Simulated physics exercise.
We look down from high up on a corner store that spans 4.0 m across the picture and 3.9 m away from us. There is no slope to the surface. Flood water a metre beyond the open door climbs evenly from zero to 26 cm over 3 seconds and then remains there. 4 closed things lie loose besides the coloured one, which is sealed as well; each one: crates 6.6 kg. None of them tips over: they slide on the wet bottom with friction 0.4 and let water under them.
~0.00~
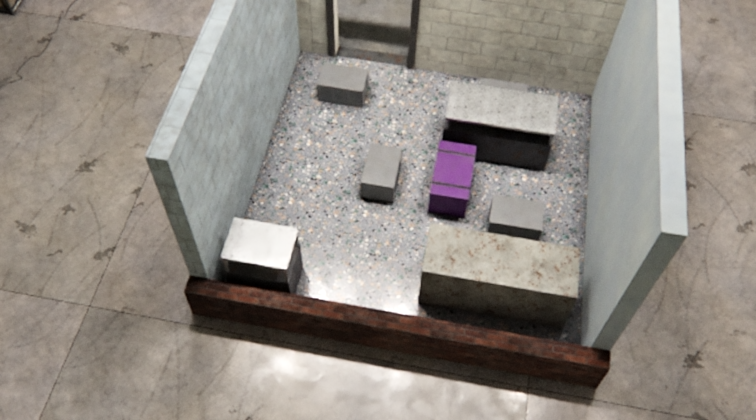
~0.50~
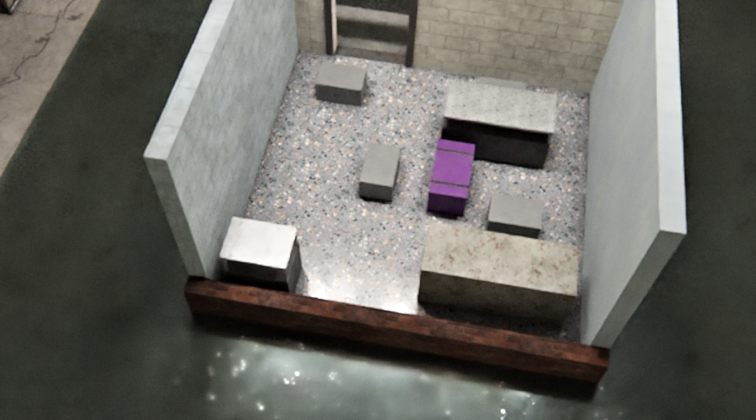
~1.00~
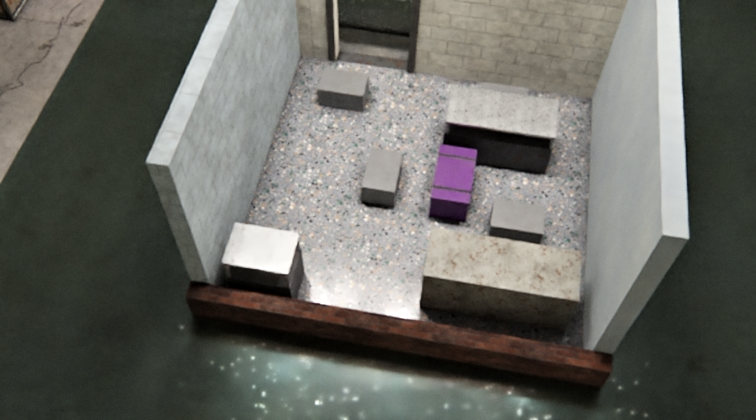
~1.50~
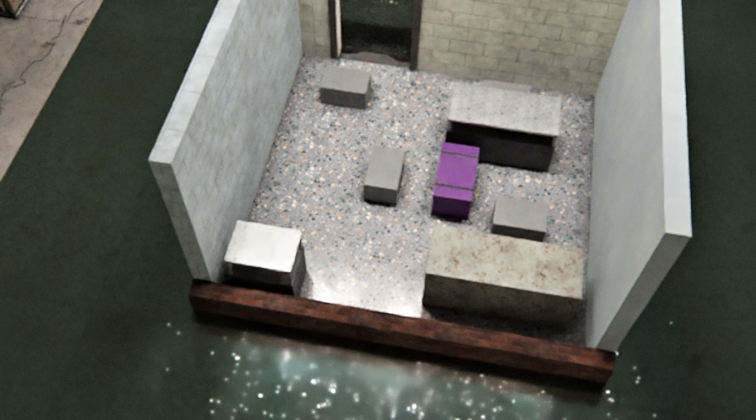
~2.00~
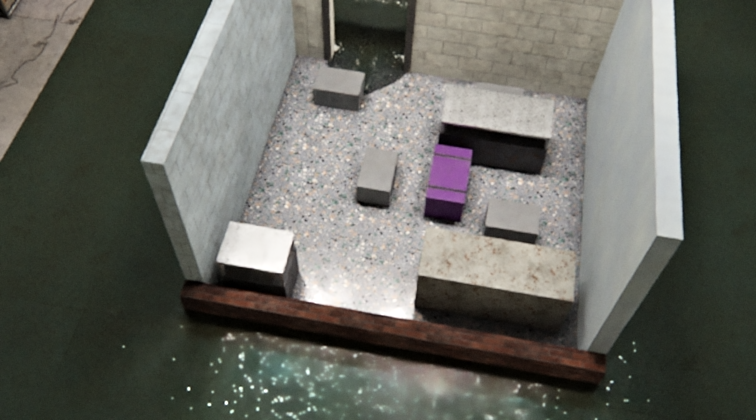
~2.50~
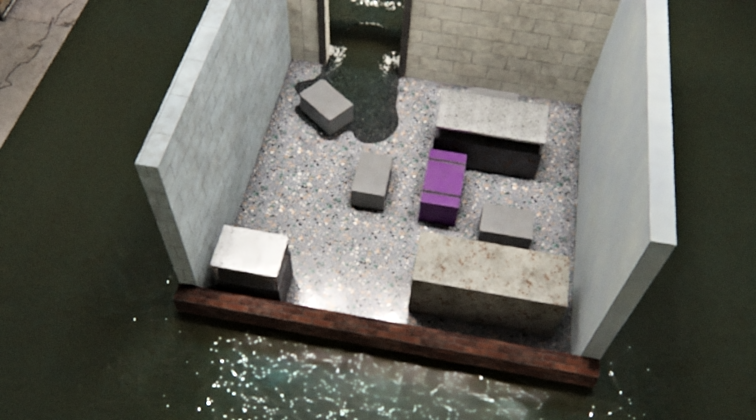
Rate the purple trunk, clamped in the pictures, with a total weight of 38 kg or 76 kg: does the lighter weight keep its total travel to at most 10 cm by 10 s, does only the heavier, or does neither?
Only the heavier does.
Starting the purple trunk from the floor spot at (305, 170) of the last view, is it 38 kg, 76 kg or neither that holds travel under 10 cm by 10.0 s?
Outcome - success with heavier only.
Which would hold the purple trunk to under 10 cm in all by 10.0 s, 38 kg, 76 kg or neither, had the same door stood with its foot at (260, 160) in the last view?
The answer is that only the greater mass suffices.
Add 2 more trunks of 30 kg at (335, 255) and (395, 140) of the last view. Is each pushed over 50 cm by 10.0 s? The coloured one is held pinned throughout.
Above the mark, then above the mark.
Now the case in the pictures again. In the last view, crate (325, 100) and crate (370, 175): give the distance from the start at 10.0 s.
They've ended up 200 cm and 150 cm away, in that order.
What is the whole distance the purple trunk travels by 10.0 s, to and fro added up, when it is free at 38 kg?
Some 40 cm in all.
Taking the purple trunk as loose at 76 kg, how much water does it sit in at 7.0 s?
About 4 cm.
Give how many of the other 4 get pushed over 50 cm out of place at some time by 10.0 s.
The count comes to 3.
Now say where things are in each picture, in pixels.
The purple trunk at (454, 169) rests on the ground; water covers 0.0 m2; 0 of 5 have shifted, in the first frame.
The purple trunk at (452, 168), on the bottom; 0.0 m2 under water; 0 of 5 have shifted, in the second frame.
The purple trunk at (455, 173), on the bottom; 0.0 m2 under water; 0 of 5 have shifted, in the third frame.
The purple trunk at (457, 171) rests on the ground; water covers 0.0 m2; 0 of 5 have shifted, in the fourth frame.
The purple trunk at (450, 173), on the bottom; water covers 0.3 m2; 0 of 5 have shifted, in the fifth frame.
The purple trunk at (444, 178), on the bottom; 1.2 m2 under water; 1 of 5 have shifted, in the sixth frame.
After 3.5 s the purple trunk would be 0 cm from its start with 38 kg and 0 cm from its start with 76 kg; 2 cm of water round it then.
After 4.5 s the purple trunk would be 0 cm from its start with 38 kg and 0 cm from its start with 76 kg; 5 cm of water round it then.
After 7.0 s the purple trunk would be 0 cm from its start with 38 kg and 0 cm from its start with 76 kg; 4 cm of water round it then.
After 10.0 s the purple trunk would be 44 cm from its start with 38 kg and 0 cm from its start with 76 kg; 10 cm of water round it then.
